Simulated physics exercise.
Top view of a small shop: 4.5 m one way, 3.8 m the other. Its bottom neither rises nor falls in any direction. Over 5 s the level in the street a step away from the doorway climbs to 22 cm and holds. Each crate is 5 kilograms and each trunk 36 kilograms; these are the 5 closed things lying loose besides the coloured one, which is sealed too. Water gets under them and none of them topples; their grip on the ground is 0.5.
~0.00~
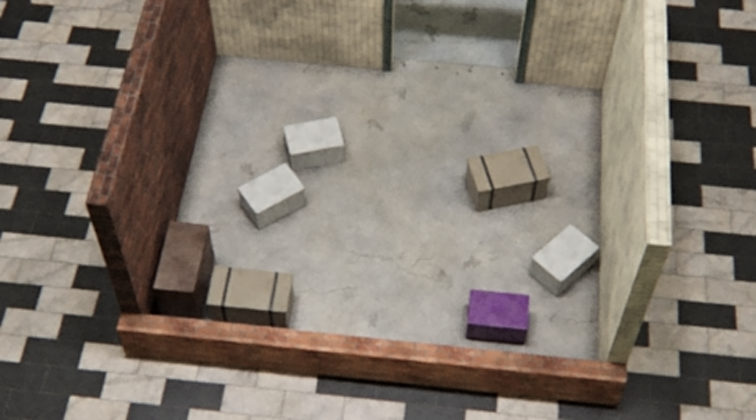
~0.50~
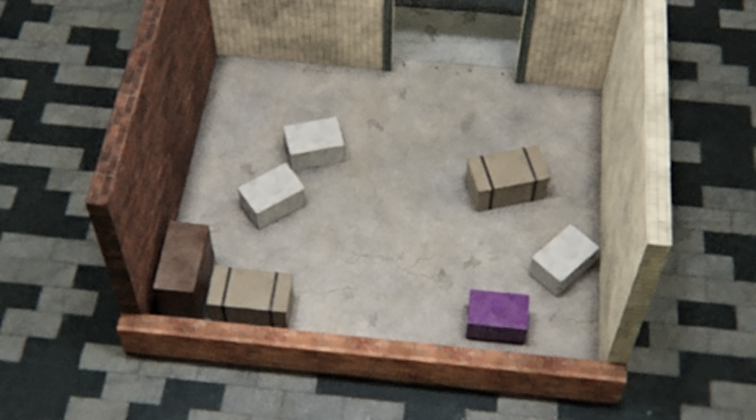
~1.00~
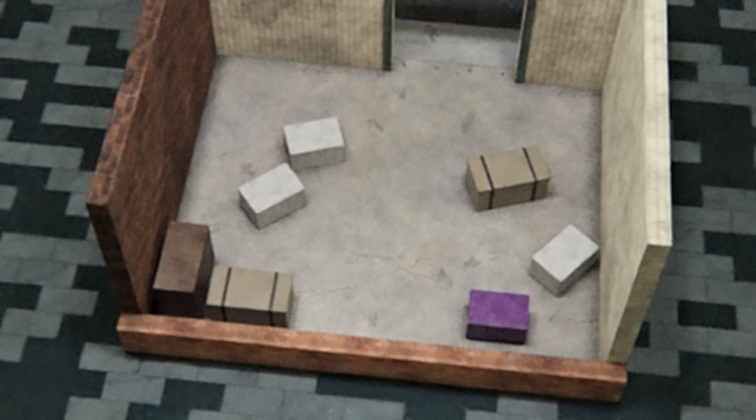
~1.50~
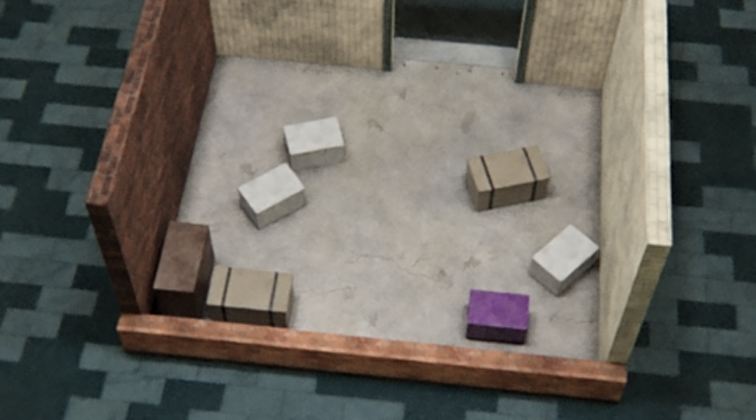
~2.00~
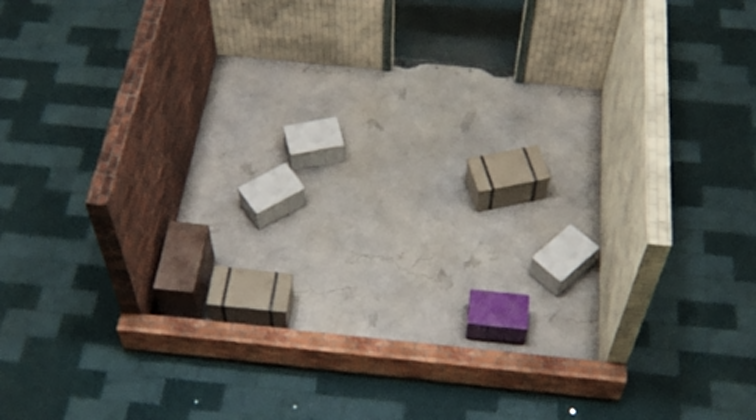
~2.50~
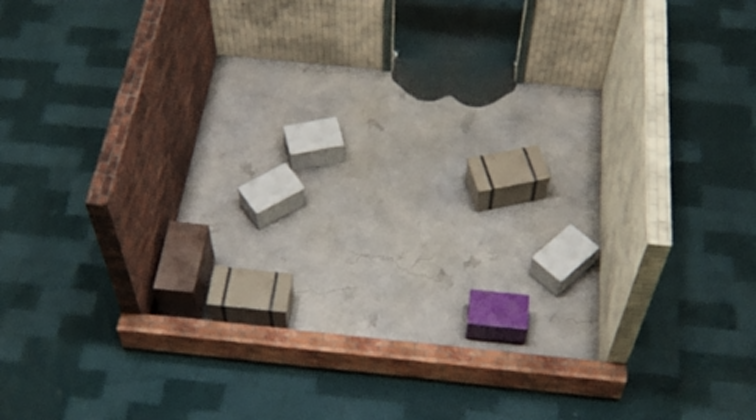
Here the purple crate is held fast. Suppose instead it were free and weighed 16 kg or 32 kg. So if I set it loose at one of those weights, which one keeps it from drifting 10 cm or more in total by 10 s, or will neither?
You need the heavier weight.
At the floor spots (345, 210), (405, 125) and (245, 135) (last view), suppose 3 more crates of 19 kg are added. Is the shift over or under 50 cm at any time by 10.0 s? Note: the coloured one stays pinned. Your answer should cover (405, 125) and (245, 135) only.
Results: Threshold exceeded; threshold not reached.
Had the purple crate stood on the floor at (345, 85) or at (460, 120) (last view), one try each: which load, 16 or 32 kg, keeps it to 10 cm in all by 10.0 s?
At the first spot the lesser mass is plenty, at the second nothing offered works.
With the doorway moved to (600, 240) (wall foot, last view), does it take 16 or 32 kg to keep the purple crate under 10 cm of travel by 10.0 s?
Lab note: Upper mass required.
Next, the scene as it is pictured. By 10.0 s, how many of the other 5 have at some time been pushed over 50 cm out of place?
Total: 3.
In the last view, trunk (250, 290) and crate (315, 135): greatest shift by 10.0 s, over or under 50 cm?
In sequence, not exceeded; exceeded.
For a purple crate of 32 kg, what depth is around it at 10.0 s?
Depth: Approx. 10 cm.
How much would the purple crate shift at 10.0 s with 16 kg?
Close to 20 centimetres.
After 3.5 s the purple crate would be 0 cm from its start with 16 kg and 0 cm from its start with 32 kg; 0 cm of water round it then.
After 4.5 s the purple crate would be 0 cm from its start with 16 kg and 0 cm from its start with 32 kg; 0 cm of water round it then.
After 7.0 s the purple crate would be 0 cm from its start with 16 kg and 0 cm from its start with 32 kg; 3 cm of water round it then.
After 10.0 s the purple crate would be 20 cm from its start with 16 kg and 0 cm from its start with 32 kg; 10 cm of water round it then.
